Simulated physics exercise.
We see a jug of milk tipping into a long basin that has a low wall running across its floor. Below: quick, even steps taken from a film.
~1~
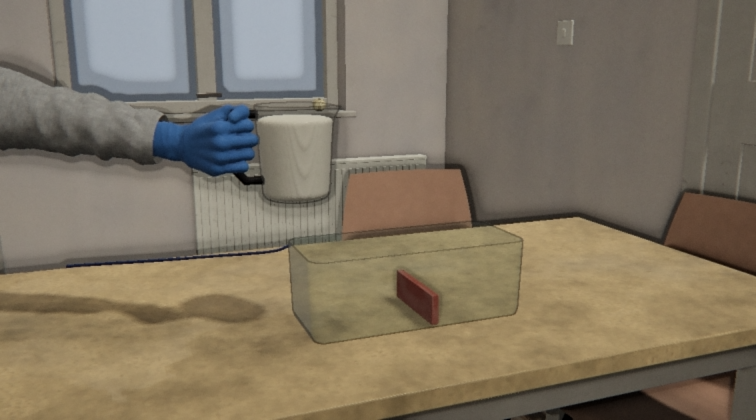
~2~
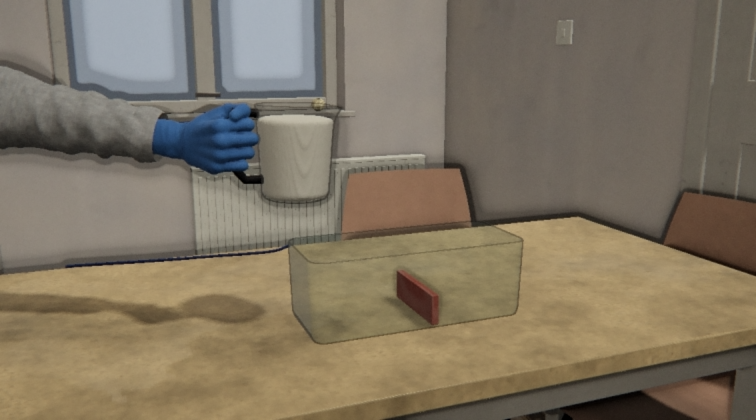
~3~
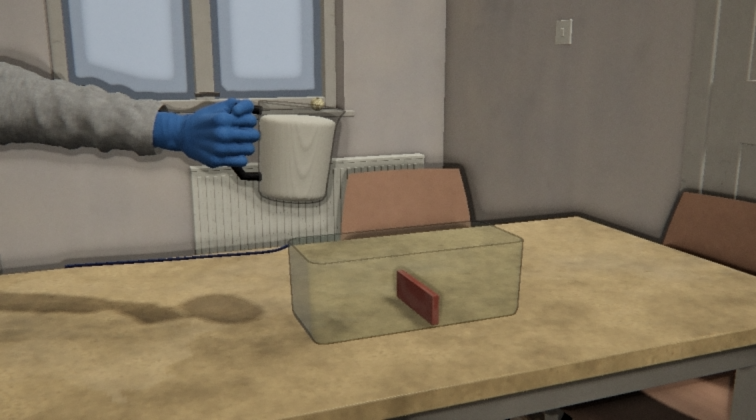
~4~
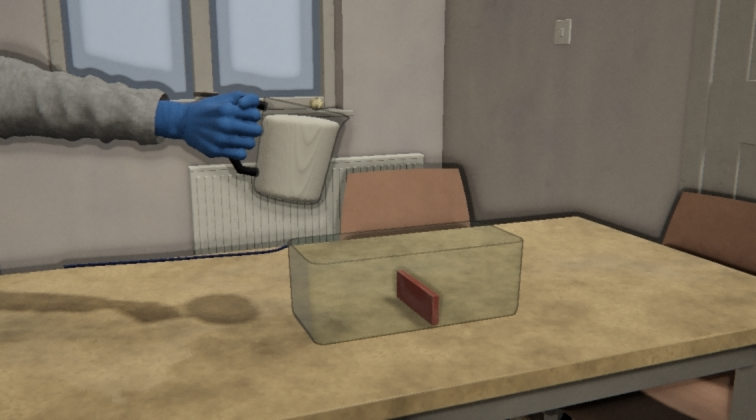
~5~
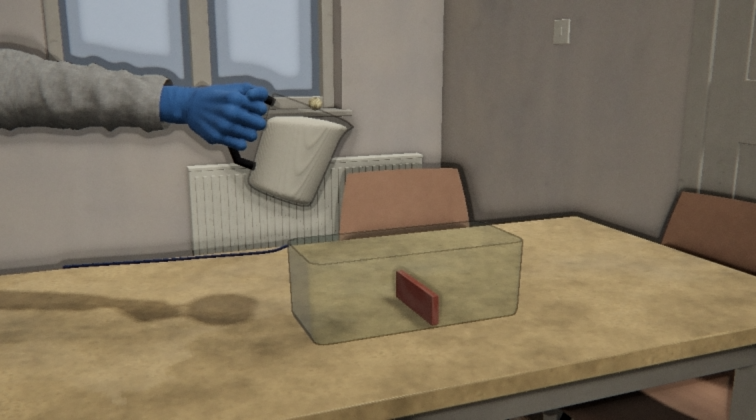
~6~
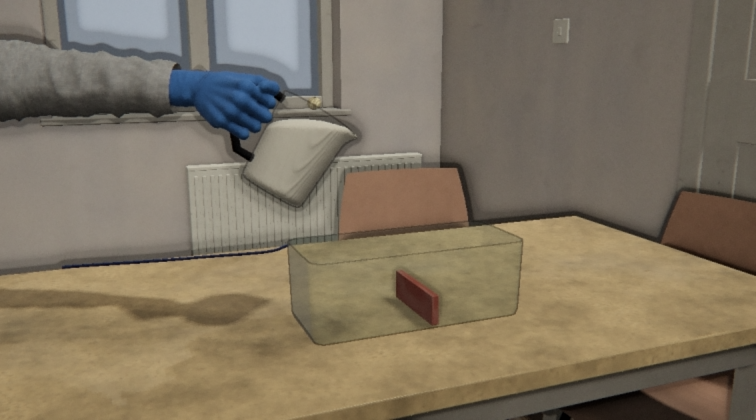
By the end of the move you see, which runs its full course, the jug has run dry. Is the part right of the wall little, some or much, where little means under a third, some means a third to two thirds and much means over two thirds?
Little.
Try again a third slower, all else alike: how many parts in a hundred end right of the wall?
I'd say close to 5 %.
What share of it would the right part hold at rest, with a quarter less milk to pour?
Near 5 in a hundred.
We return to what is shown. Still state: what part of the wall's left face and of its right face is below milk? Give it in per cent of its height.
60 per cent for the left part, 0 for the right.
A moment on, the jug is tipped on its side and 57 per cent is still to pour, 17 is left of the wall and 0 right of it.
Next, the jug is tipped right over and 14 per cent is still to pour, 66 is left of the wall and 0 right of it.
Then the jug is tipped right over and 2 per cent is still to pour, 85 is left of the wall and 3 right of it.
Later the jug is tipped right over and 0 per cent is still to pour, 90 is left of the wall and 4 right of it.
In the end 90 per cent lies left of the wall, 4 right of it and 6 outside.
